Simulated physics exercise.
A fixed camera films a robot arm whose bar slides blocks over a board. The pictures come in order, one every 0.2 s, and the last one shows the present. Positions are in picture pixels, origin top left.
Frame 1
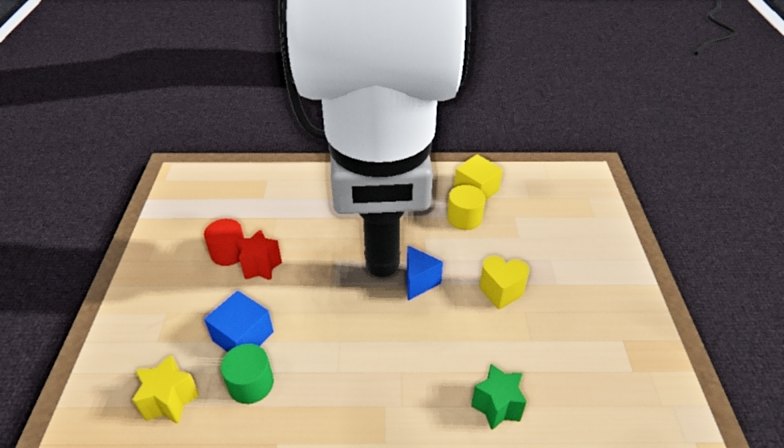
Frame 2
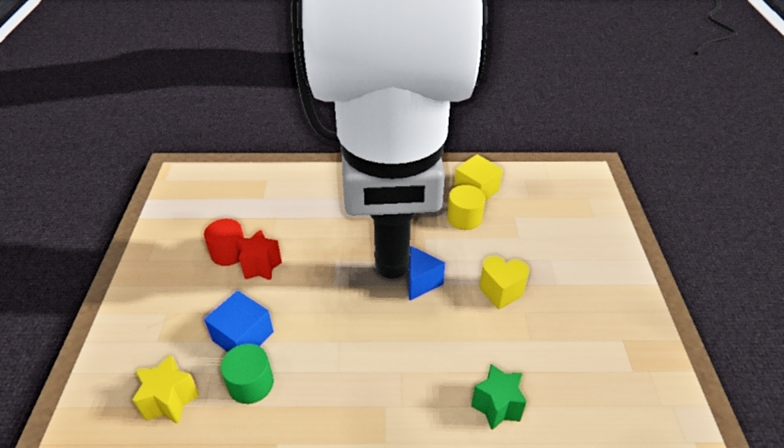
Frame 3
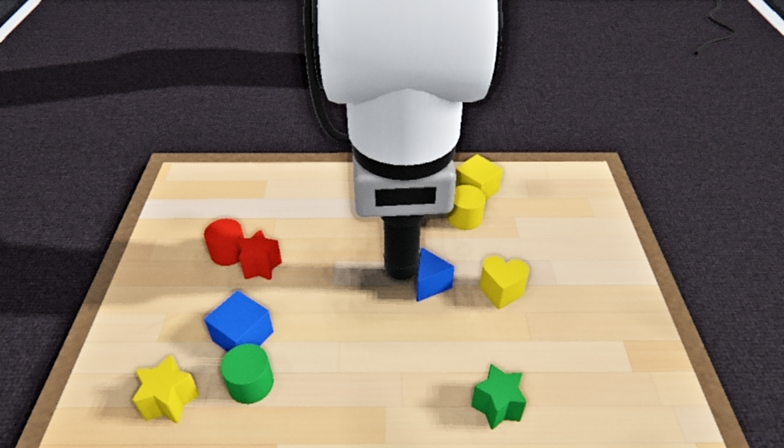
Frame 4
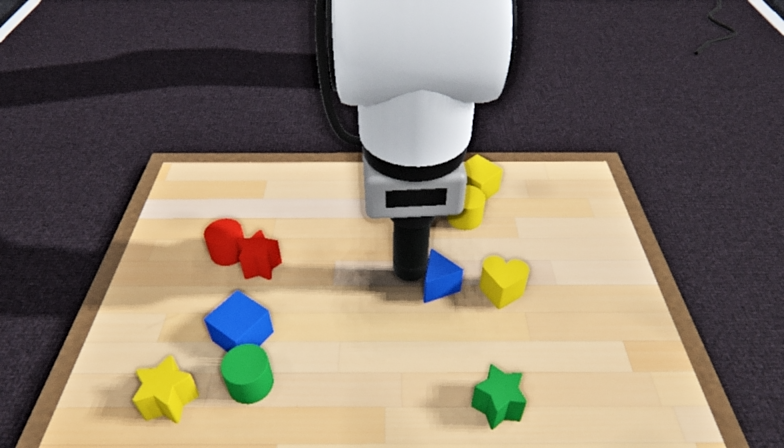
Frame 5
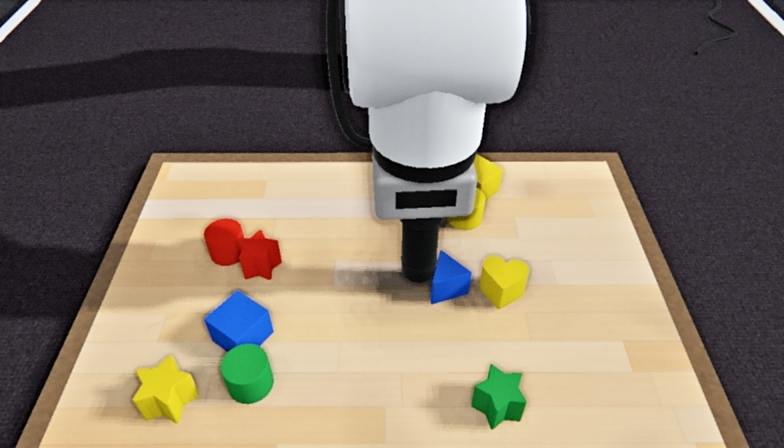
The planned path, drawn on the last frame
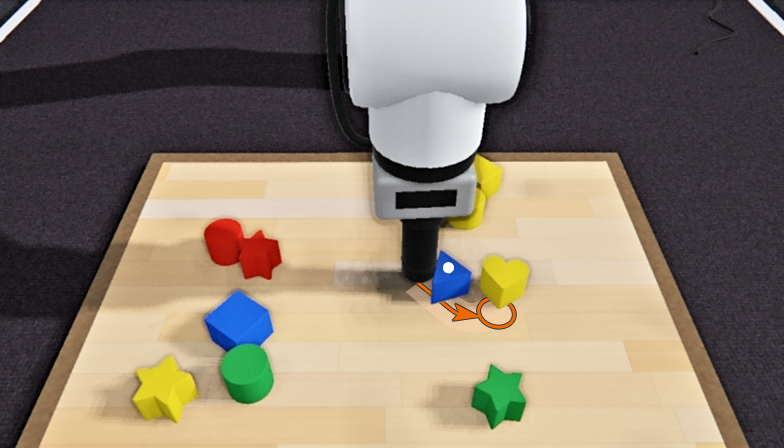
A white robot arm with a black bar at its tip reaches over a pale wooden board on a dark floor, seen from a fixed, raised view. Red, blue, yellow and green blocks lie scattered about, with a yellow heart right of a blue triangular piece. The arm moves slightly right, and its bar pushes the blue triangle a short way to beside the heart.
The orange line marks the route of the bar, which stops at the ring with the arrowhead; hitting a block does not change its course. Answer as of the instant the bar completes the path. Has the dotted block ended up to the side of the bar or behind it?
No, I don't think so.
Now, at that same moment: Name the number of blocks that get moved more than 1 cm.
I count two.
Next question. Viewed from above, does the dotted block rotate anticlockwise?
Yes
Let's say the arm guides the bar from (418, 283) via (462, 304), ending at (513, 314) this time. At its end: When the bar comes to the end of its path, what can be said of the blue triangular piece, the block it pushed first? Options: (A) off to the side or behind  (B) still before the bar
B.
Path on the board, from (418, 283) through (440, 301) and (466, 317) to (496, 312); the dot is on the blue triangular piece.
What follows on the original path. Halfway along, bar (454, 298); blue triangular piece (487, 288), turned 30° anticlockwise; yellow heart (516, 271), turned 20° anticlockwise.
At the end, bar (499, 300); blue triangular piece (535, 294), turned 30° anticlockwise; green star block in place; yellow heart (524, 267), turned 40° anticlockwise.
